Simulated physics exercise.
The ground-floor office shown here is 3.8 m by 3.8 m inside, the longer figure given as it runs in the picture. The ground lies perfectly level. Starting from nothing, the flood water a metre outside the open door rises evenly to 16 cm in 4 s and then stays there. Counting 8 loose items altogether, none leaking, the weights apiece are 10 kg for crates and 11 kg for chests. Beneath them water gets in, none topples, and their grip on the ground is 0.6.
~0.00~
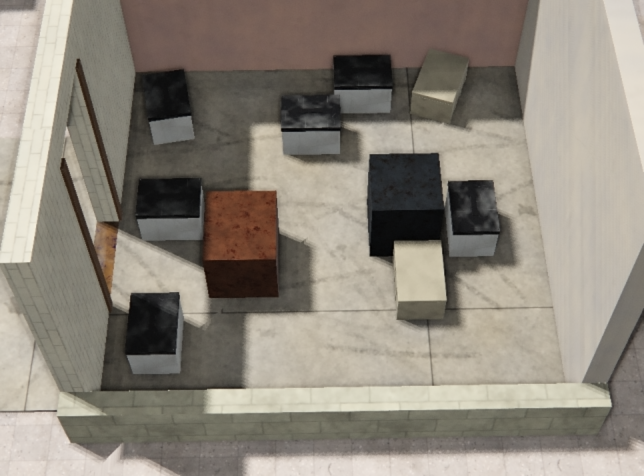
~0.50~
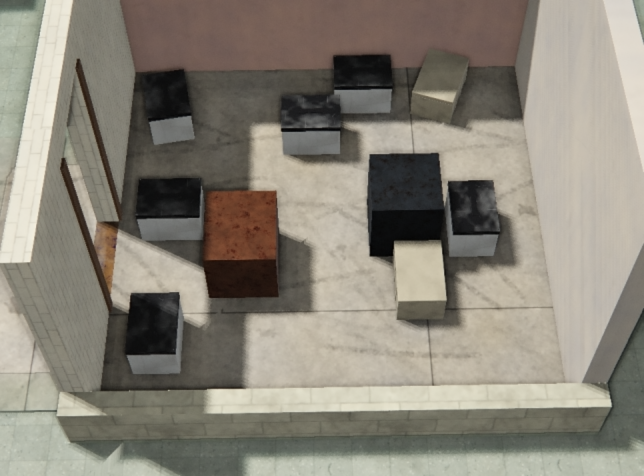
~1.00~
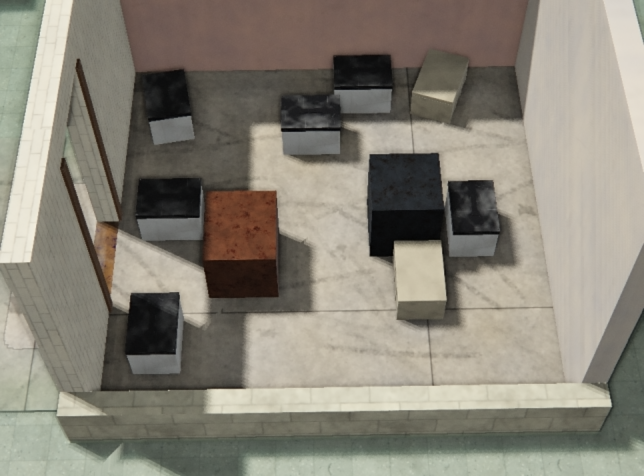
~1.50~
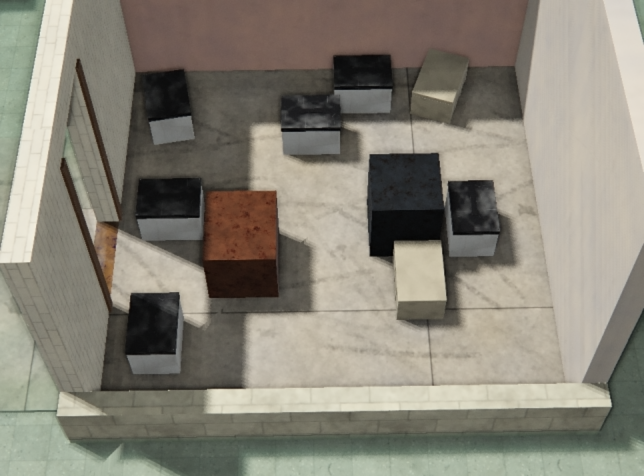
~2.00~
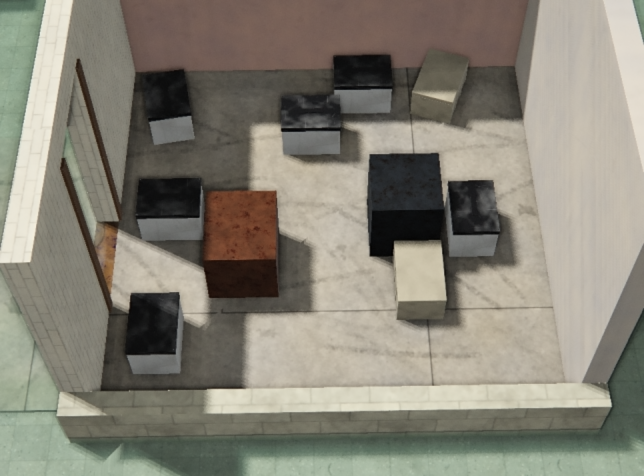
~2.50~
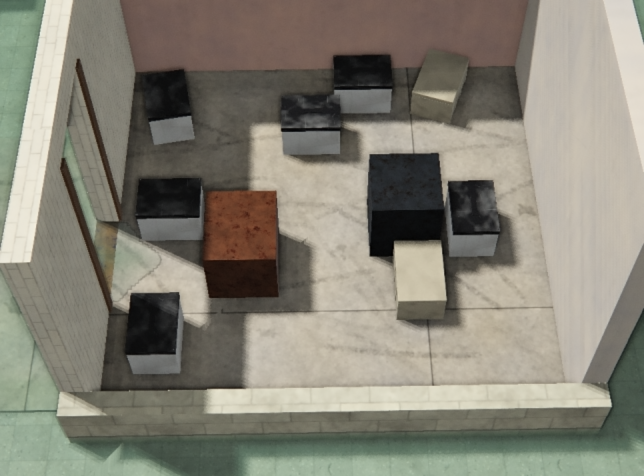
In a walled office of still boxes, water spreads outside, then enters through the left doorway.
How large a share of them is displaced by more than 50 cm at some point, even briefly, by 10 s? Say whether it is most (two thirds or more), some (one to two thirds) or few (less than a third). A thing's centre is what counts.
Few.
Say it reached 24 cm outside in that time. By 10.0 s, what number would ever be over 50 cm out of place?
Count: 4.
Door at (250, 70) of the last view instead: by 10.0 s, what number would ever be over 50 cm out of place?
2.
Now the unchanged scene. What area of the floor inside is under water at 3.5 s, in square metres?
Somewhere around 1.0 m2, roughly.
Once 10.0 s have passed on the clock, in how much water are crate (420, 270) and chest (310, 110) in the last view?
Some 3 cm at the first, some 4 cm at the second.
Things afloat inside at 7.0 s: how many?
I'd say 1 of them.
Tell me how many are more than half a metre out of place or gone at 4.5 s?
At that moment it comes to 0.
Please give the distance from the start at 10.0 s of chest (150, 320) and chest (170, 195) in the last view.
The first is 20 cm from its start, the second 200 cm.
After 3.5 s 0 of 8 are over 50 cm from their spots; 0 afloat.
After 4.5 s 0 of 8 are over 50 cm from their spots; 0 afloat.
After 7.0 s 1 of 8 are over 50 cm from their spots; 1 afloat.
After 10.0 s 1 of 8 are over 50 cm from their spots, and 1 have been at some point; 3 afloat.
